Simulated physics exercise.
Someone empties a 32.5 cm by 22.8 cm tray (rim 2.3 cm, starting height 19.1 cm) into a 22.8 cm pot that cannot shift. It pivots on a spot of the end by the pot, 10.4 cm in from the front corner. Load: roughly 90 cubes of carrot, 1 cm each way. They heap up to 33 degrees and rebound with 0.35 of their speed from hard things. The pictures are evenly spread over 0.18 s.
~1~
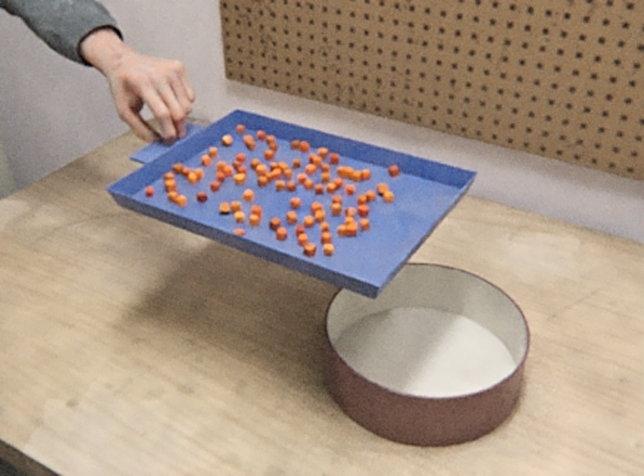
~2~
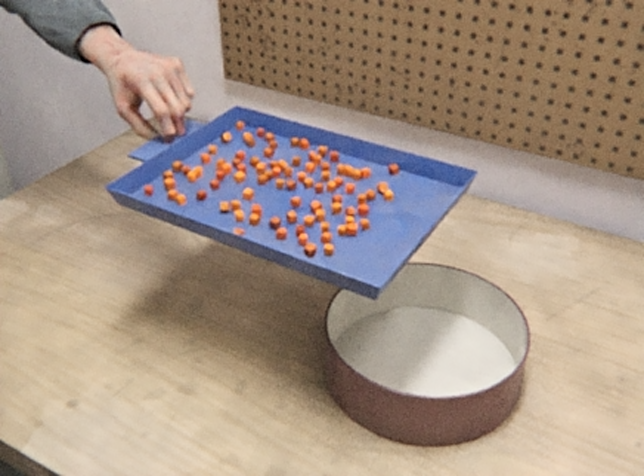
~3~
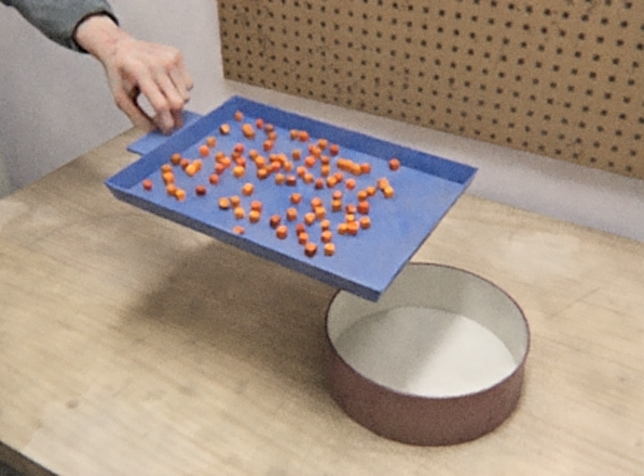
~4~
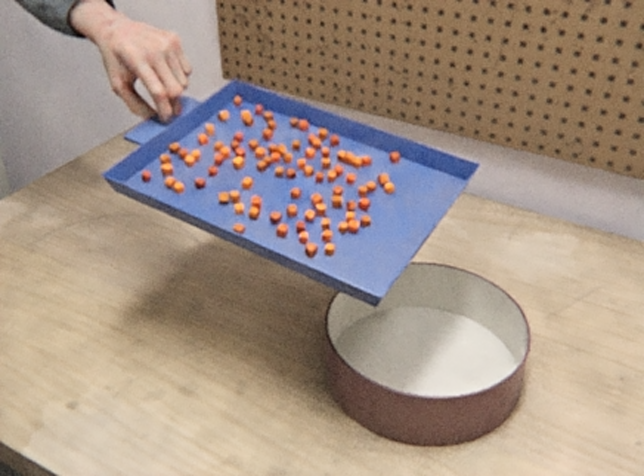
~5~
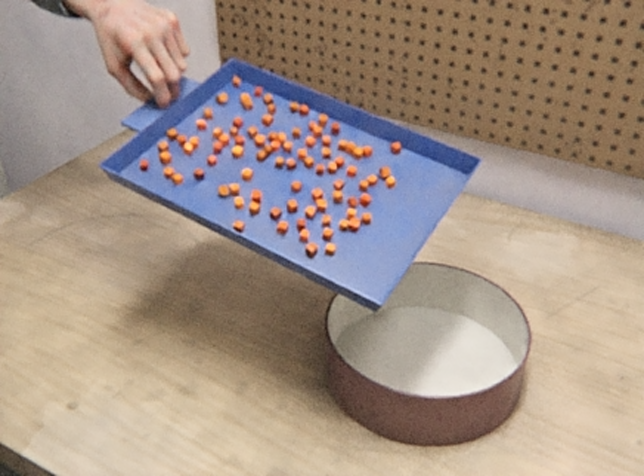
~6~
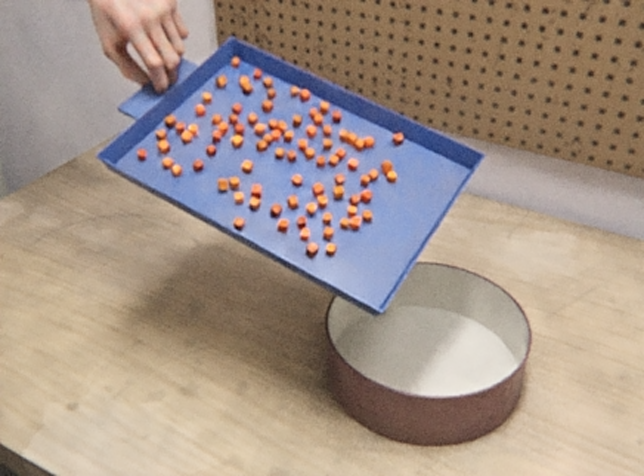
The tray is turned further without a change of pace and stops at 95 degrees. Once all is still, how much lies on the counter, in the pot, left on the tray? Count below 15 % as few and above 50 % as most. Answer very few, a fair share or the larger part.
On the counter: The larger part; in the pot: A fair share; left on the tray: Very few.
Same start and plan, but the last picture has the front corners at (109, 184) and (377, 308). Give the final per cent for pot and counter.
Pot 35, counter 65.
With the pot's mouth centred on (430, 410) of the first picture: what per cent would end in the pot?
Some 90 per cent.
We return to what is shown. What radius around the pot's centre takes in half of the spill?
About 24 cm.
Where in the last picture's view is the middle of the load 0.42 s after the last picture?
Near (340, 285).
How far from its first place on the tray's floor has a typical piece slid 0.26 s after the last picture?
About 3 cm.
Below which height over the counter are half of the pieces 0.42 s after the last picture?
Roughly 18 cm.
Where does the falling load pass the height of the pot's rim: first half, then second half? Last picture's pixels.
First near (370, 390), later near (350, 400).
Then, 0.26 s after the last picture, tilt 58 degrees; the tray holds 100 %, the pot 0 %.
Then, 0.42 s after the last picture, tilt 82 degrees; the tray holds 80 %, the pot 0 %.
Then, 0.71 s after the last picture, tilt 95 degrees; the tray holds 0 %, the pot 25 %.
In the end, counter 70 %, pot 30 %, tray 0 %.
